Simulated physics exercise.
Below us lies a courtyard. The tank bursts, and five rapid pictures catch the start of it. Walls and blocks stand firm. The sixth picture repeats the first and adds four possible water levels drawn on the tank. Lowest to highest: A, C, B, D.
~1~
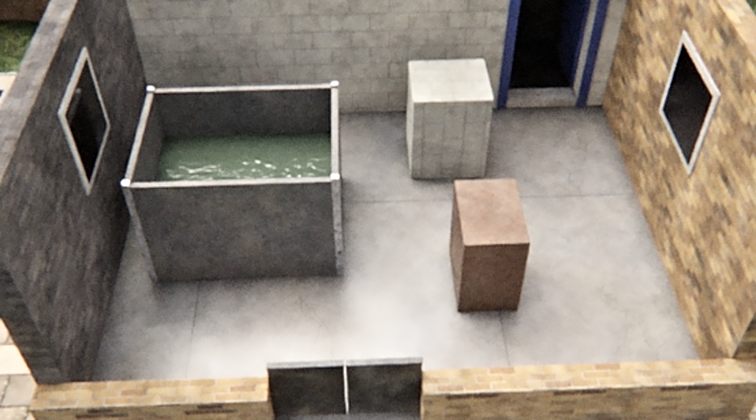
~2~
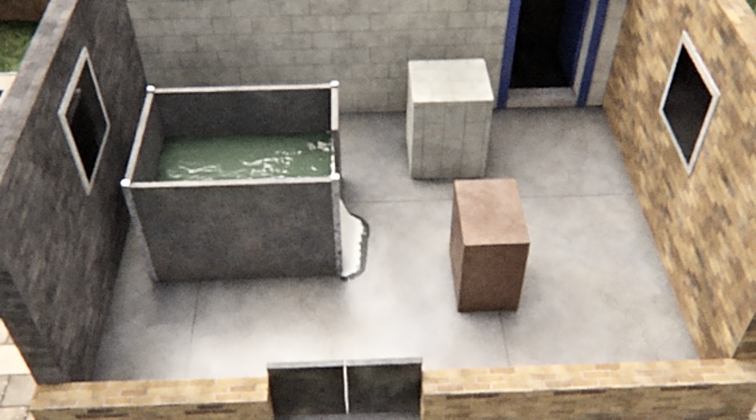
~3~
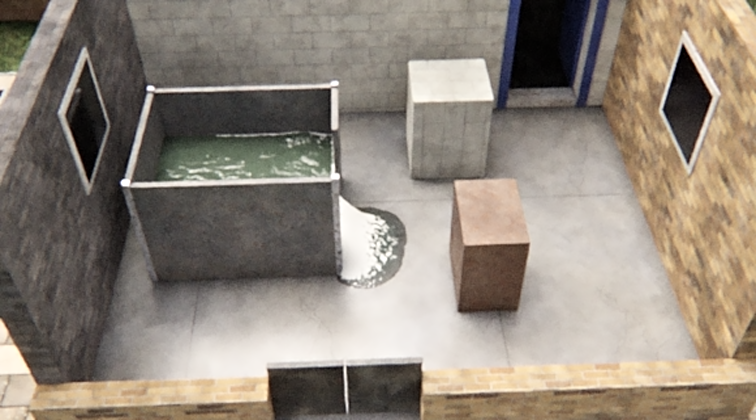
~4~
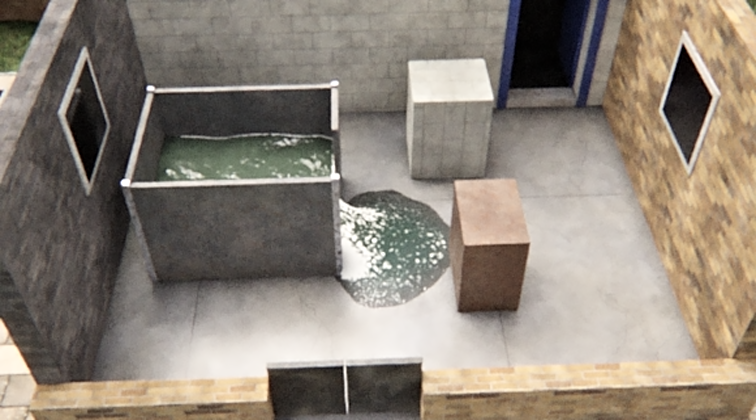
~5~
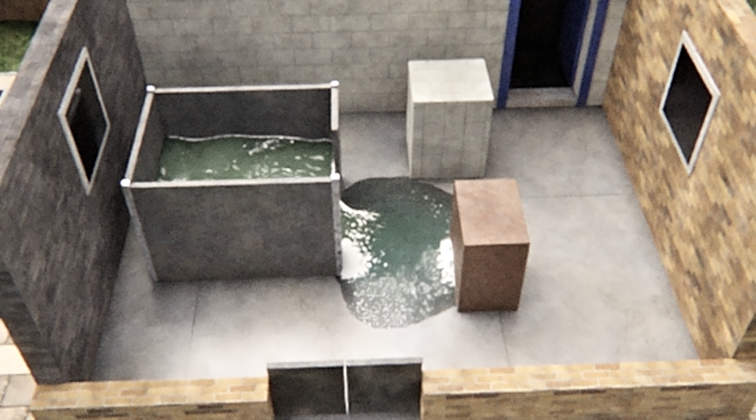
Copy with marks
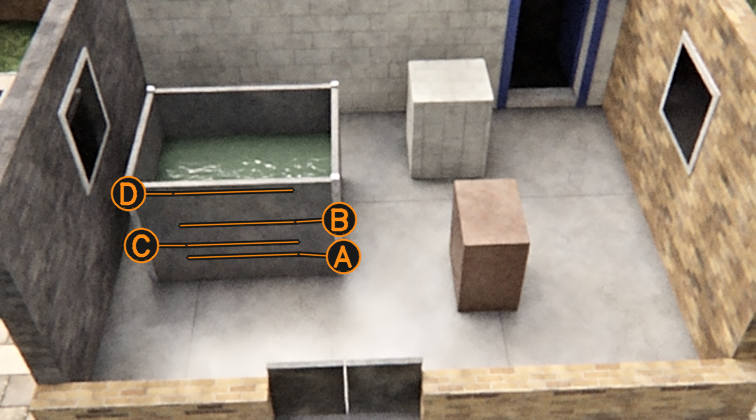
In a walled courtyard seen from above, green water lies still in a dark tank near a pale block and a brown one. Water bursts from the tank's right side, foaming white onto the grey floor, then spreads into a rounded green pool that reaches the brown block.
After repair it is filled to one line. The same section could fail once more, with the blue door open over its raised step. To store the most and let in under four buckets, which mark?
That is level C.
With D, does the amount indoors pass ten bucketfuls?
Yes, it does.
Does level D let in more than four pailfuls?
Yes, it does.
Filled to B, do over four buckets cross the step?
Yes, it does.
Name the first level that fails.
That is level B.
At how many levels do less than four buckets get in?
Two.
On the marked copy, A at (244, 255); B at (238, 223); C at (241, 243); D at (232, 192); from the bottom up A, C, B, D.
Choosing A, nothing gets over.
Choosing B, about 8 bucketfuls get in.
Choosing C, a splash gets over, under a bucket.
Choosing D, dozens of bucketfuls pour in.
